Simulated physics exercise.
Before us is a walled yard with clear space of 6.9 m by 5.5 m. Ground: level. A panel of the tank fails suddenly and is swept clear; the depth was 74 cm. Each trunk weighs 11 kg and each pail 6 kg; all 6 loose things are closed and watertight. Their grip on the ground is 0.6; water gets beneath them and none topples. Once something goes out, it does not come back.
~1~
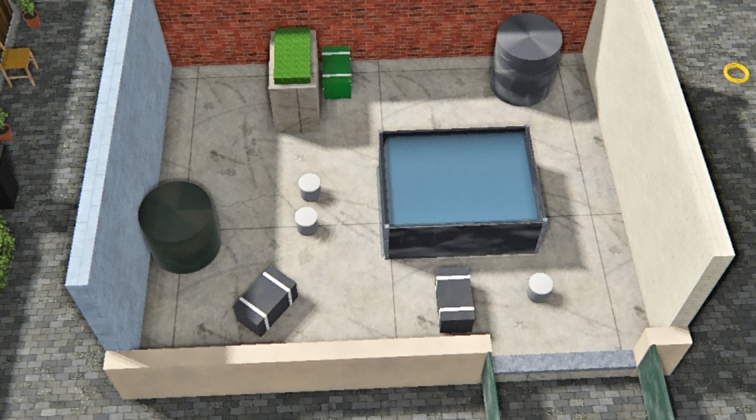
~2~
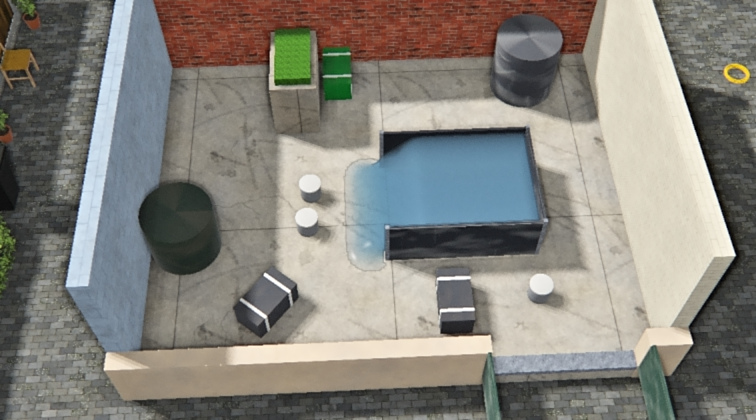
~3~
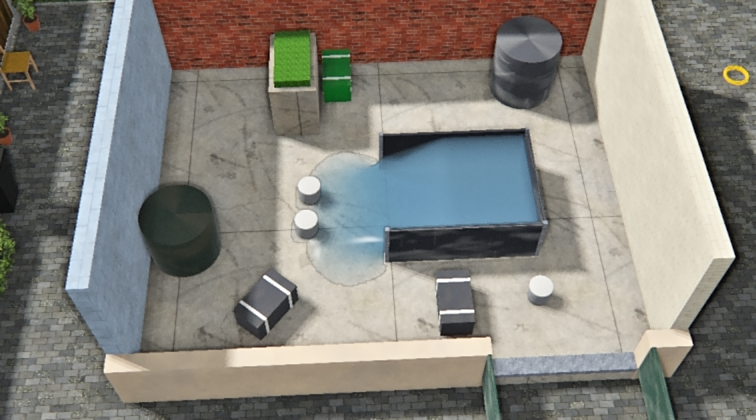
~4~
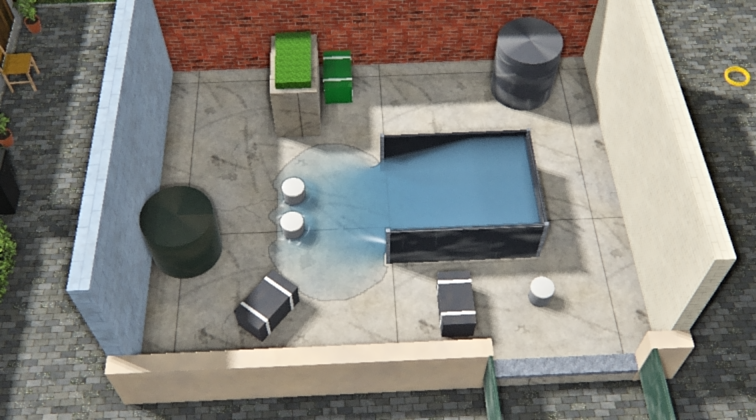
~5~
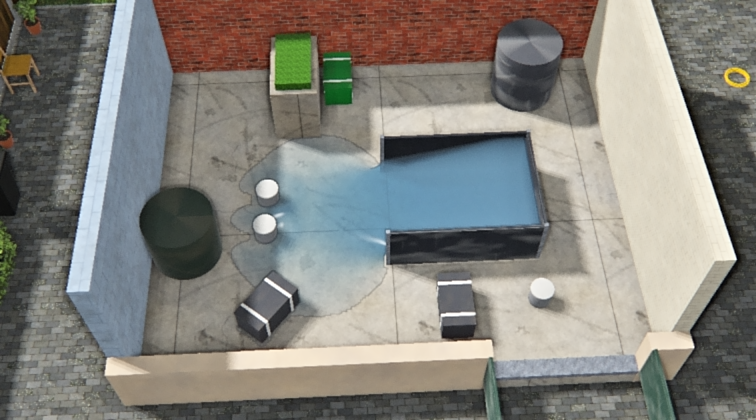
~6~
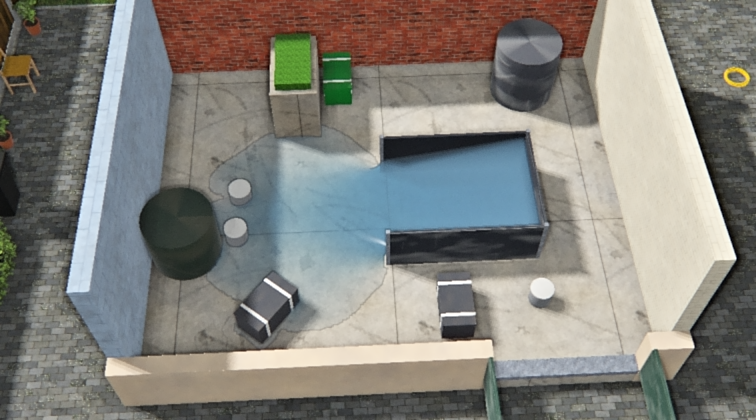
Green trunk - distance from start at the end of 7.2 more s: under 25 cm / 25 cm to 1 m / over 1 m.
Over 1 m.
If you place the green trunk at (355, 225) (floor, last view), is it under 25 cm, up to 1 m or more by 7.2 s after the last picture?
From that spot, it is pushed far off.
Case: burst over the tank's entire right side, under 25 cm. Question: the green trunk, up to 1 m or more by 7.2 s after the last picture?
Had it gone that way, the green trunk would sit tight.
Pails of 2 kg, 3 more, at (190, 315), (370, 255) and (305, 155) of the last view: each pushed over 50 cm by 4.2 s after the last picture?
In order: Above it, above it, above it.
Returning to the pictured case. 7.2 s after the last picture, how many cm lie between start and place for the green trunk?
Some 200 cm, give or take.
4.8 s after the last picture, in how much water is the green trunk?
Depth: About 3 cm.
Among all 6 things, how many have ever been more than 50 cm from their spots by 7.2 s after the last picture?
The count comes to 6.
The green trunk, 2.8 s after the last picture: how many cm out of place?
Displacement near 50 cm.
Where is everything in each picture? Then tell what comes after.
In the first frame, the green trunk at (337, 64), on the bottom; 3.4 m2 under water; 0 of 6 have shifted.
In the second frame, the green trunk at (337, 65) rests on the ground; water covers 4.3 m2; 0 of 6 have shifted.
In the third frame, the green trunk at (336, 67), on the bottom; 5.6 m2 under water; 0 of 6 have shifted.
In the fourth frame, the green trunk at (337, 69), on the bottom; 7.0 m2 under water; 2 of 6 have shifted.
In the fifth frame, the green trunk at (337, 70), on the bottom; 8.8 m2 under water; 2 of 6 have shifted.
In the sixth frame, the green trunk at (337, 70) rests on the ground; 10.6 m2 under water; 2 of 6 have shifted.
Then, 0.9 s after the last picture the green trunk is near (337, 70), 0.0 m from its start, aground; 0 of 6 are out; 3 afloat.
Then, 2.8 s after the last picture the green trunk is near (367, 78), 0.5 m from its start, aground; 0 of 6 are out; 3 afloat.
Then, 4.8 s after the last picture the green trunk is near (409, 110), 1.4 m from its start, aground; 0 of 6 are out; 4 afloat.
Then, 7.2 s after the last picture the green trunk is near (455, 98), 2.0 m from its start, afloat; 0 of 6 are out; 4 afloat.
